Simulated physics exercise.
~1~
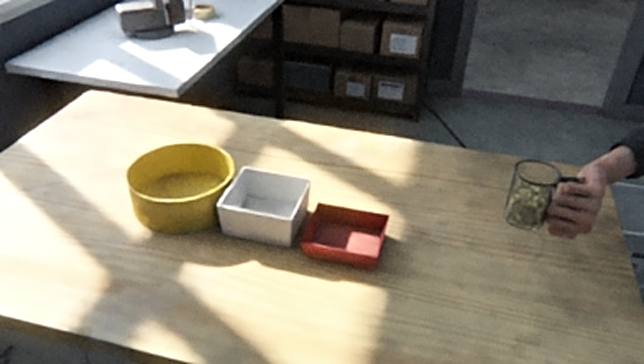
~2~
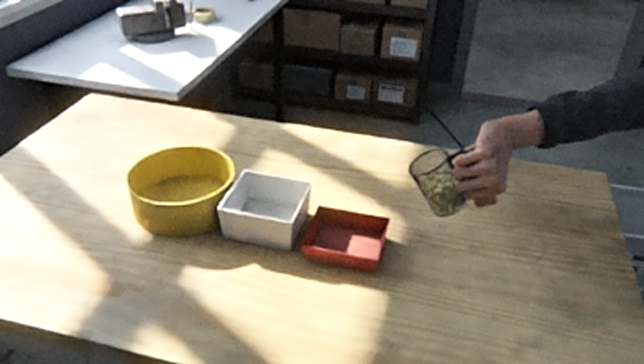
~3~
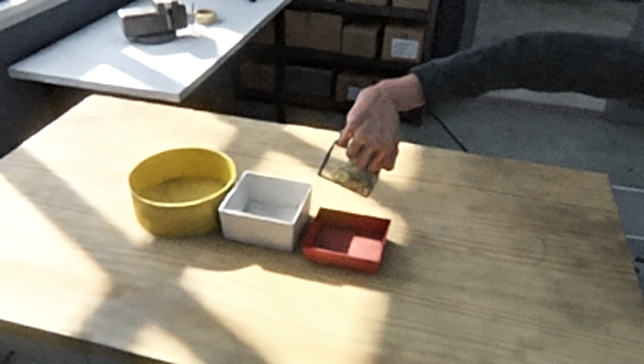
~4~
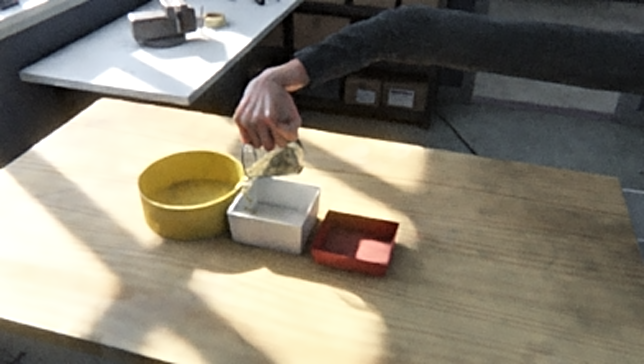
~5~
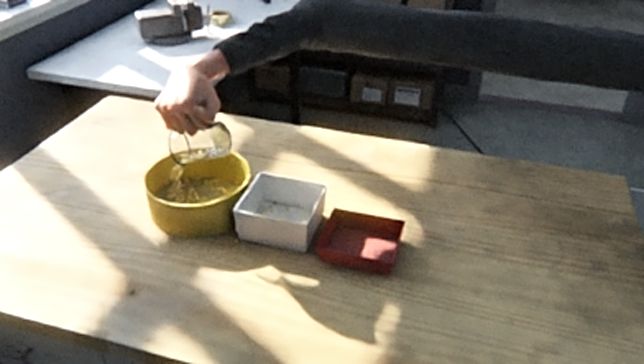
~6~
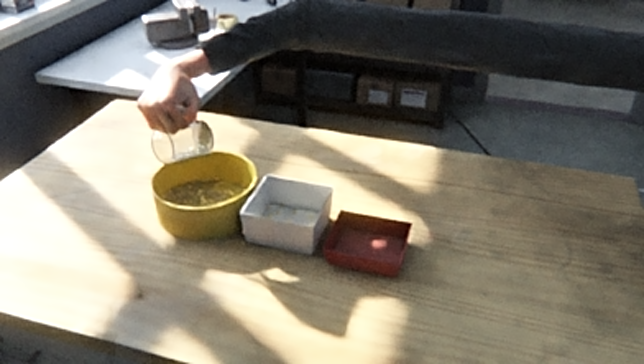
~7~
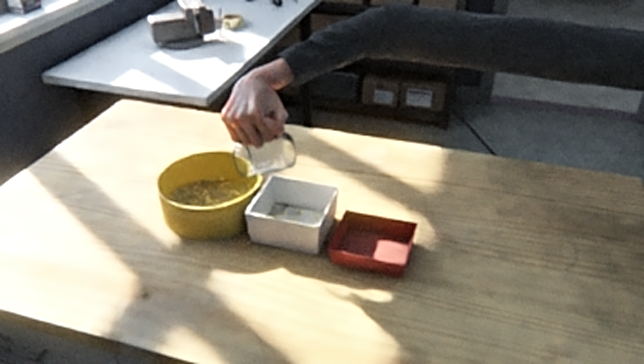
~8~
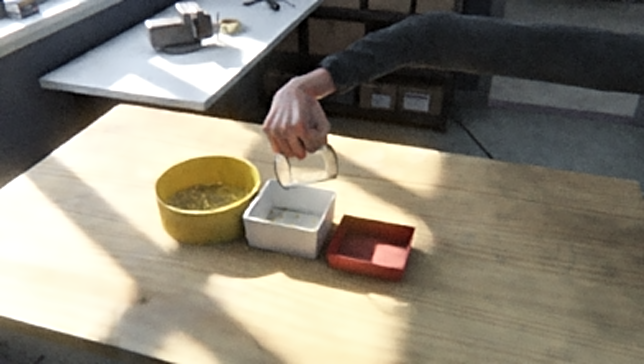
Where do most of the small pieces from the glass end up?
Most of them end up in the yellow pot. Only a few land in the white tin or outside, and the red tin stays empty.
